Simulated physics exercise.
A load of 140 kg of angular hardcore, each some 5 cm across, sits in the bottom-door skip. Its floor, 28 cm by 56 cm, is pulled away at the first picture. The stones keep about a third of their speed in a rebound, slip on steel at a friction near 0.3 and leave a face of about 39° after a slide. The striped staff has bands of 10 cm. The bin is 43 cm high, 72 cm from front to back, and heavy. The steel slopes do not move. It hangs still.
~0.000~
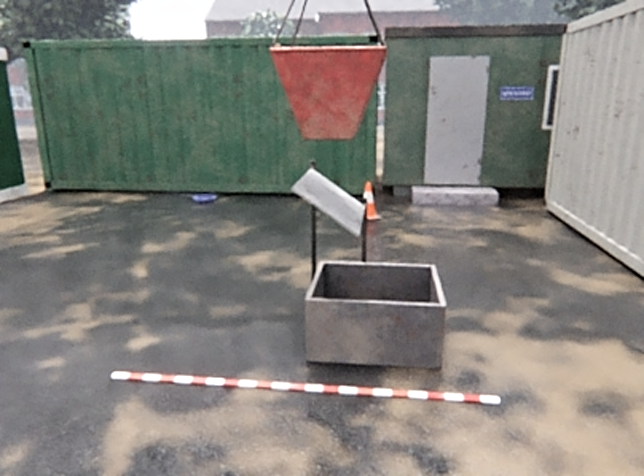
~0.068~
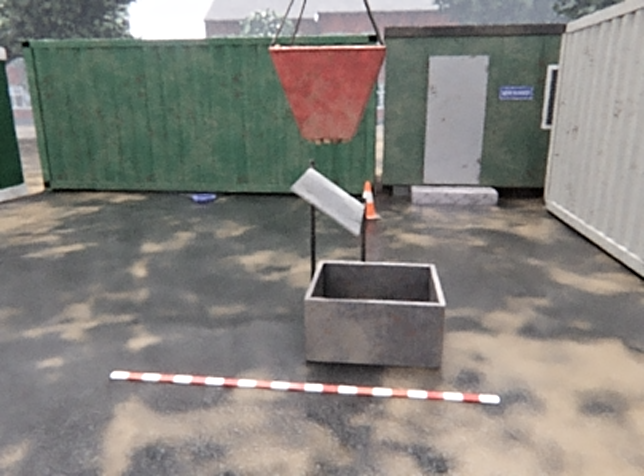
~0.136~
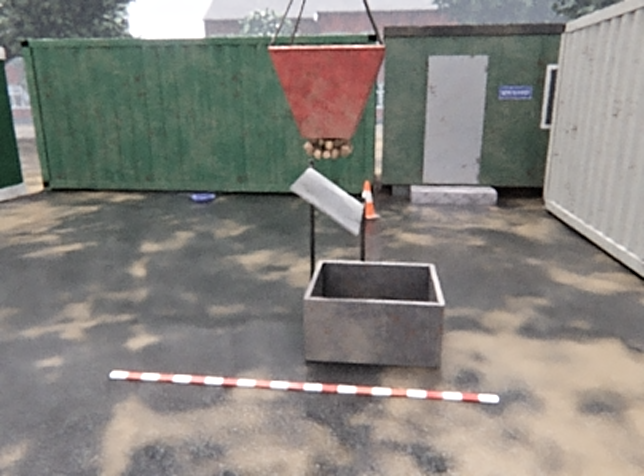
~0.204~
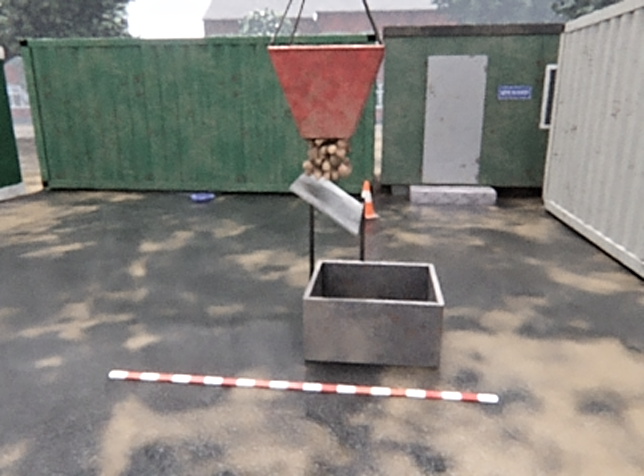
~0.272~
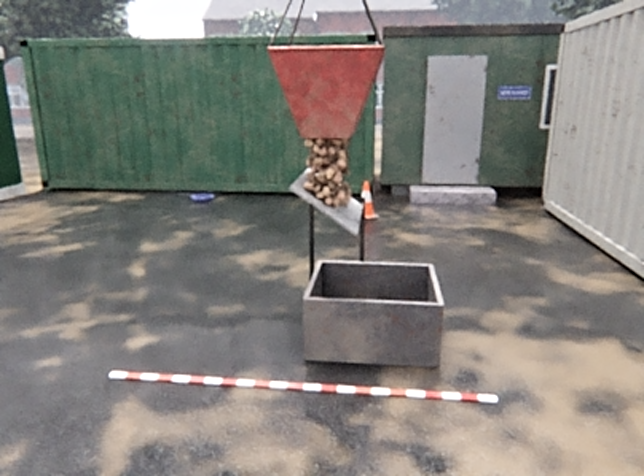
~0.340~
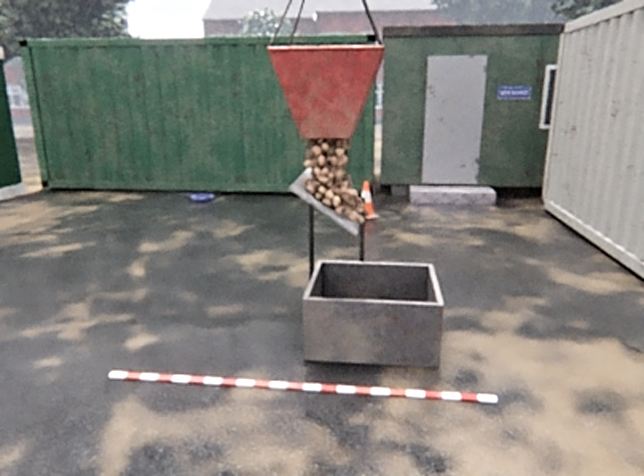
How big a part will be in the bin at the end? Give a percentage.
Some 73 per cent of it.
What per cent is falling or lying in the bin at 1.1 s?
About 70 per cent by then.
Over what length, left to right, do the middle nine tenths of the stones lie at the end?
About 80 cm.
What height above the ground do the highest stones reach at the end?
About 36 cm.
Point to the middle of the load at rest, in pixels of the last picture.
Their middle is at about (408, 327).
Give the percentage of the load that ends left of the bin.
Some 0 per cent of the load.
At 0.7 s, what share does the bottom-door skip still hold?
It holds some 5 per cent.
After 0.7 s, 5 % in the bottom-door skip, 42 % on the steel, 44 % falling or lying in the bin, 9 % falling or lying beside or right of the bin; the stones farthest right are at (430, 308).
After 1.1 s, 0 % in the bottom-door skip, 7 % on the steel, 68 % falling or lying in the bin, 24 % falling or lying beside or right of the bin; the stones farthest right are at (499, 352).
After 1.7 s, 0 % in the bottom-door skip, 73 % falling or lying in the bin, 27 % falling or lying beside or right of the bin; the stones farthest right are at (523, 322).
After 2.6 s, 0 % in the bottom-door skip, 73 % falling or lying in the bin, 27 % falling or lying beside or right of the bin; the stones farthest right are at (534, 336).
After 4.5 s, 0 % in the bottom-door skip, 73 % in the bin, 27 % beside or right of the bin; the stones farthest right are at (534, 336).
